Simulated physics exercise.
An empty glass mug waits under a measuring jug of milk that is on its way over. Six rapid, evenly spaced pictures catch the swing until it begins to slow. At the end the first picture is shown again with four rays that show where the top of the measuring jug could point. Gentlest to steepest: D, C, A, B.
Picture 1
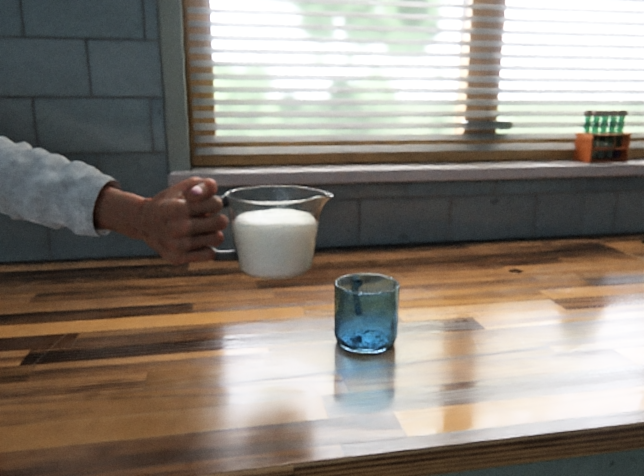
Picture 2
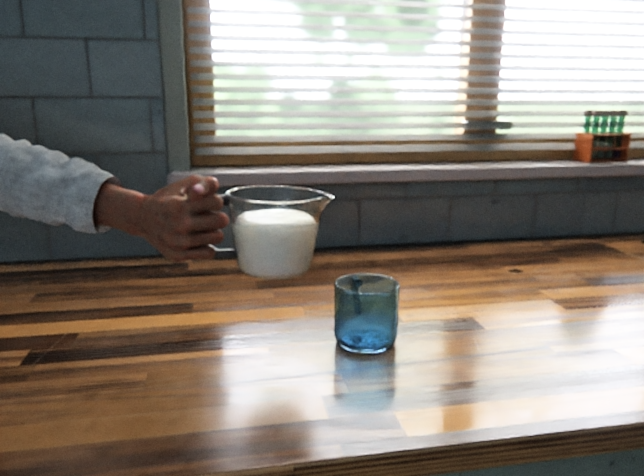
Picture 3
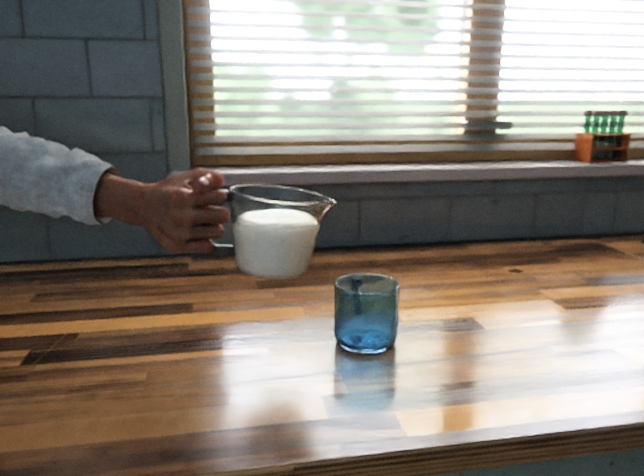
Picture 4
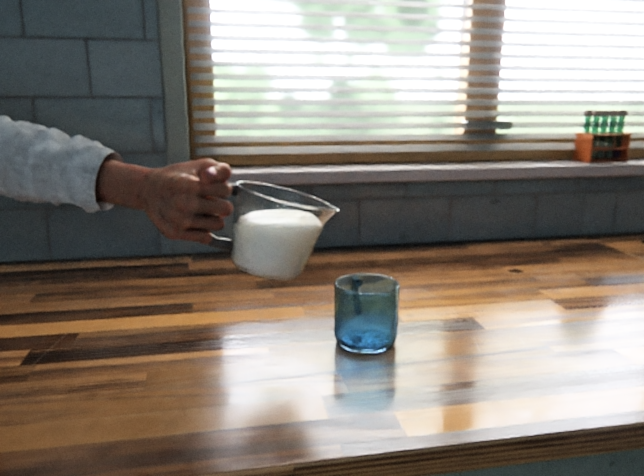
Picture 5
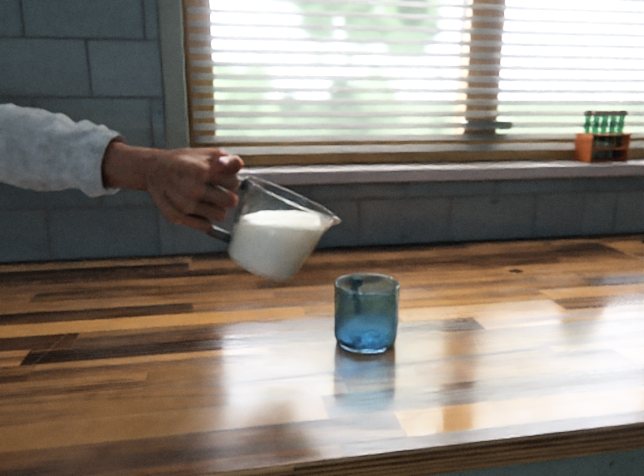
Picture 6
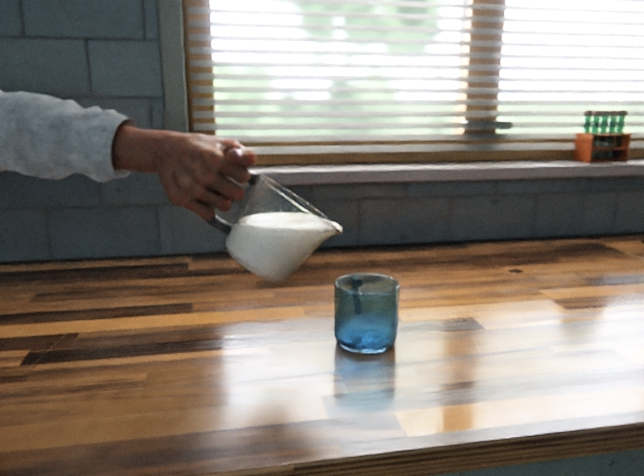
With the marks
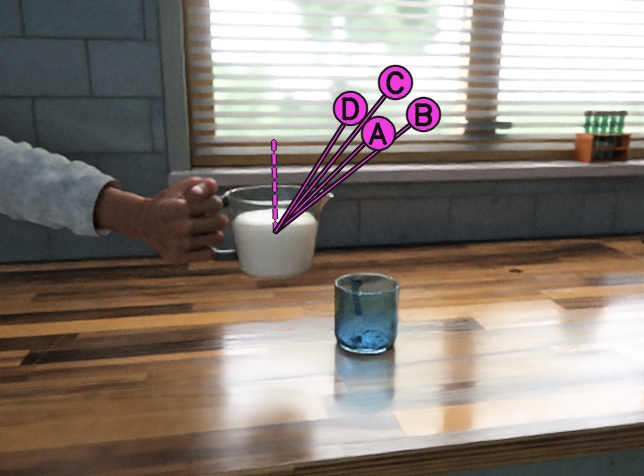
A hand in a pale, fuzzy sleeve reaches in from the left, holding a clear glass measuring jug of white milk and steadily tipping it rightward until the milk nears the lip. Below and to the right, an empty blue glass mug stands on a glossy striped wooden counter, with green tubes in an orange rack by the window. The fixed, slightly raised view faces grey-blue block walls and bright blinds.
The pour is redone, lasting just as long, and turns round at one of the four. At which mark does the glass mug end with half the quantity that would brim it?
The answer is tilt B.
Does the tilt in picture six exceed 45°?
No.
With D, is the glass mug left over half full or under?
Under half.
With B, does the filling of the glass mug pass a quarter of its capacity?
Yes, clearly.
On the marked copy, A at (364, 143); B at (410, 125); C at (384, 95); D at (343, 125).
With A, the glass mug ends with about 34 % of what it can hold.
With B, the glass mug ends with about 51 % of what it can hold.
With C, the glass mug ends with about 20 % of what it can hold.
With D, the glass mug ends with about 9 % of what it can hold.
